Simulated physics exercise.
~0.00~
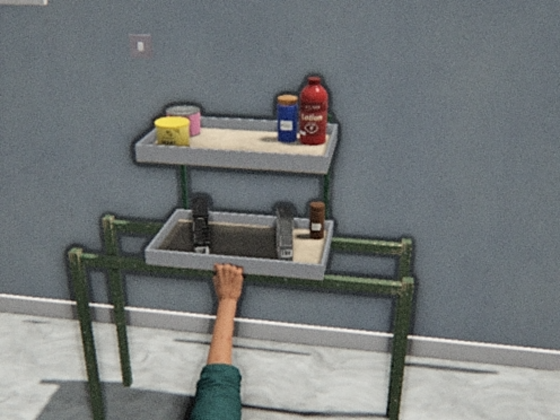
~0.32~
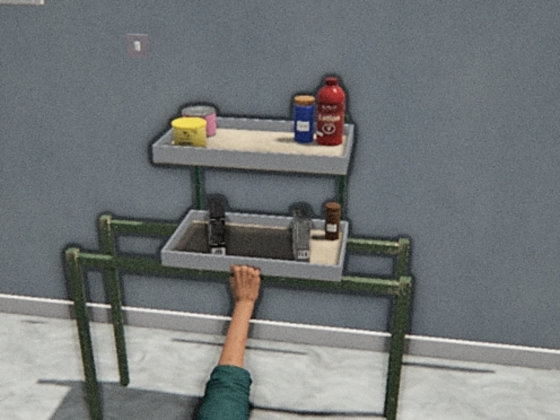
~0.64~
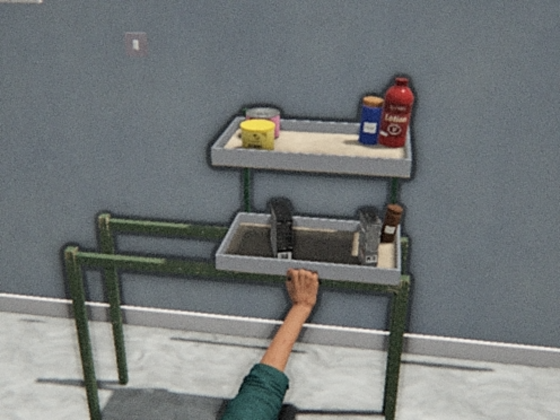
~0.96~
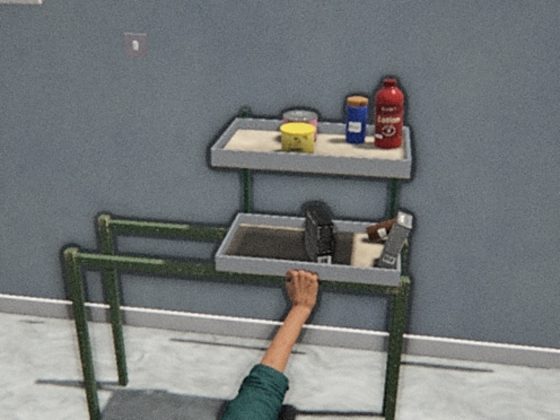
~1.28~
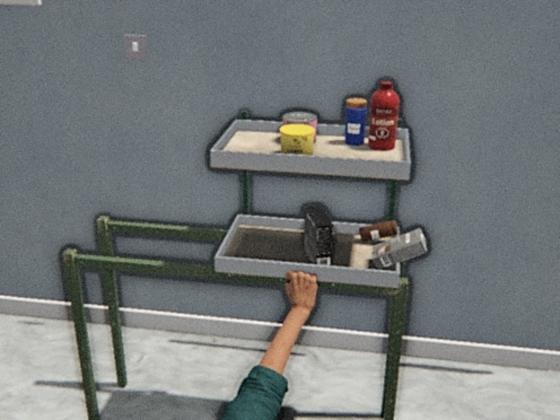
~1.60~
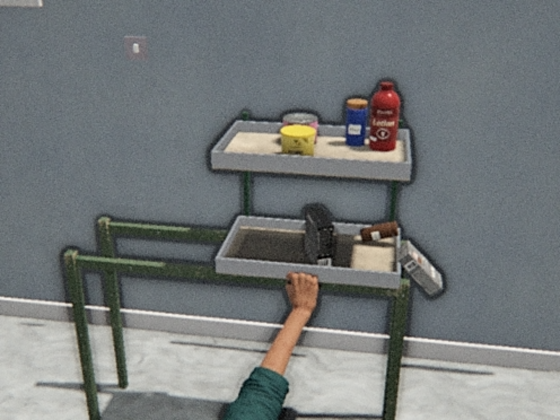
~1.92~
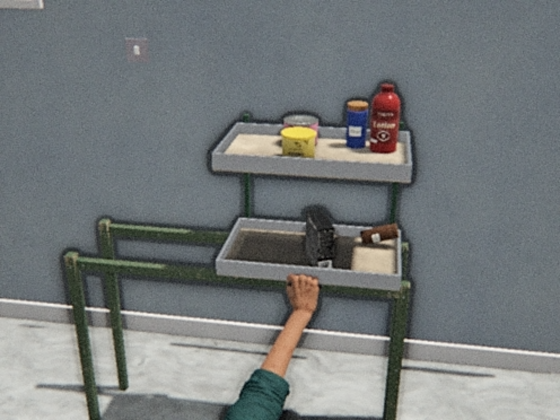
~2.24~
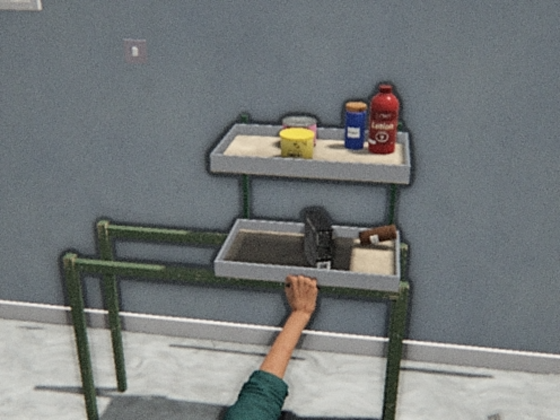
A hand sliding a two-tier shelf right to a sudden stop, a small brown bottle toppling and a grey packet tumbling off.
